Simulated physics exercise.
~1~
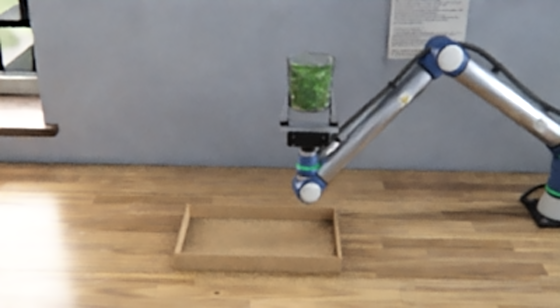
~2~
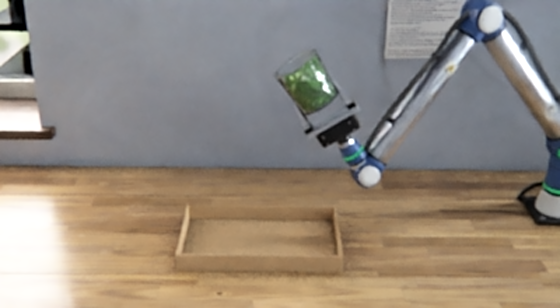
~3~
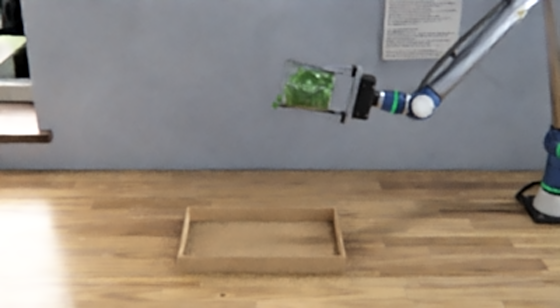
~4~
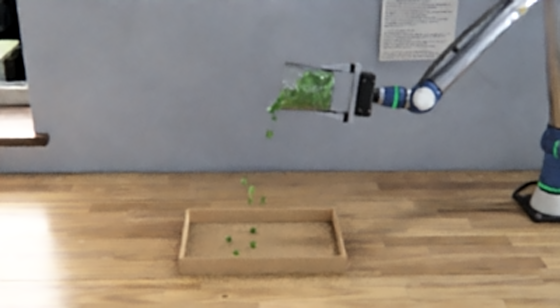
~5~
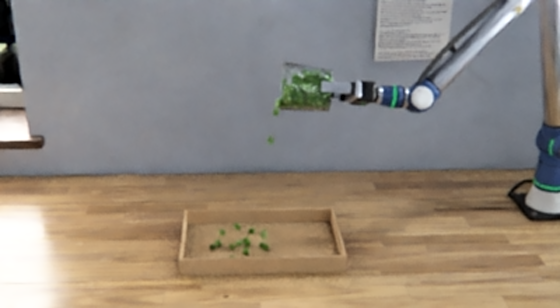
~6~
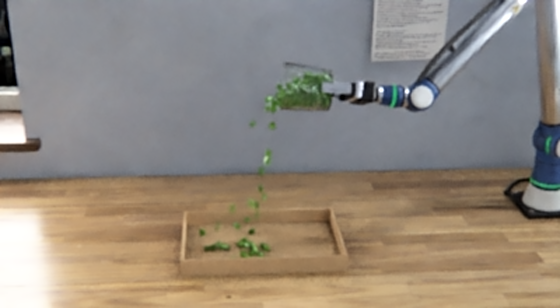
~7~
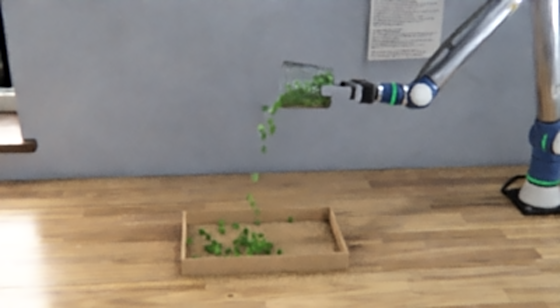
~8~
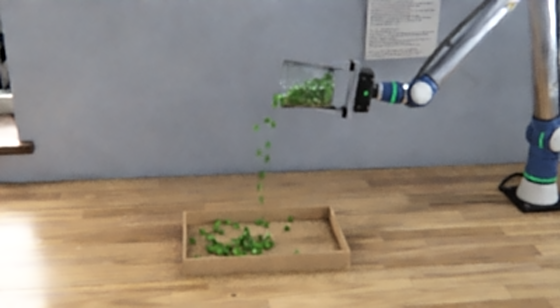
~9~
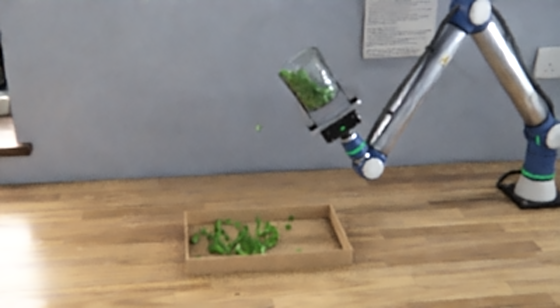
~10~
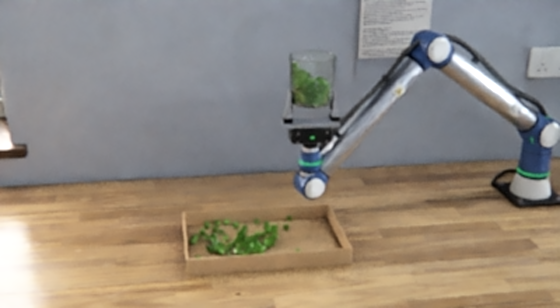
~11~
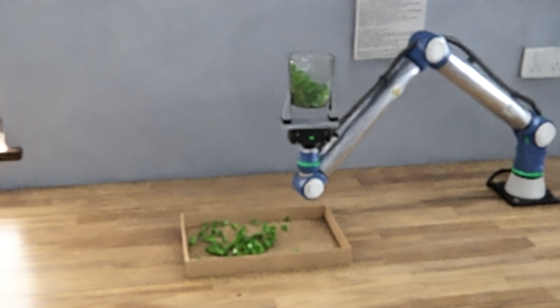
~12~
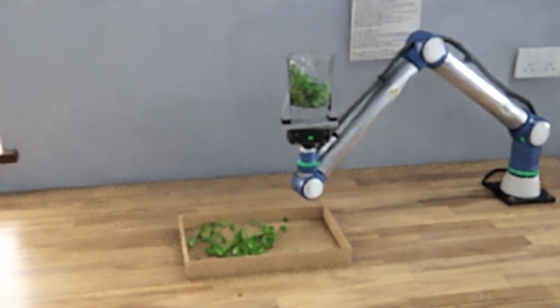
In the video, a robot arm holding a clear cup of green vegetable pieces tips it to the left, spilling pieces into a shallow wooden tray on the table, then turns the cup upright again, with roughly half the pieces still inside.
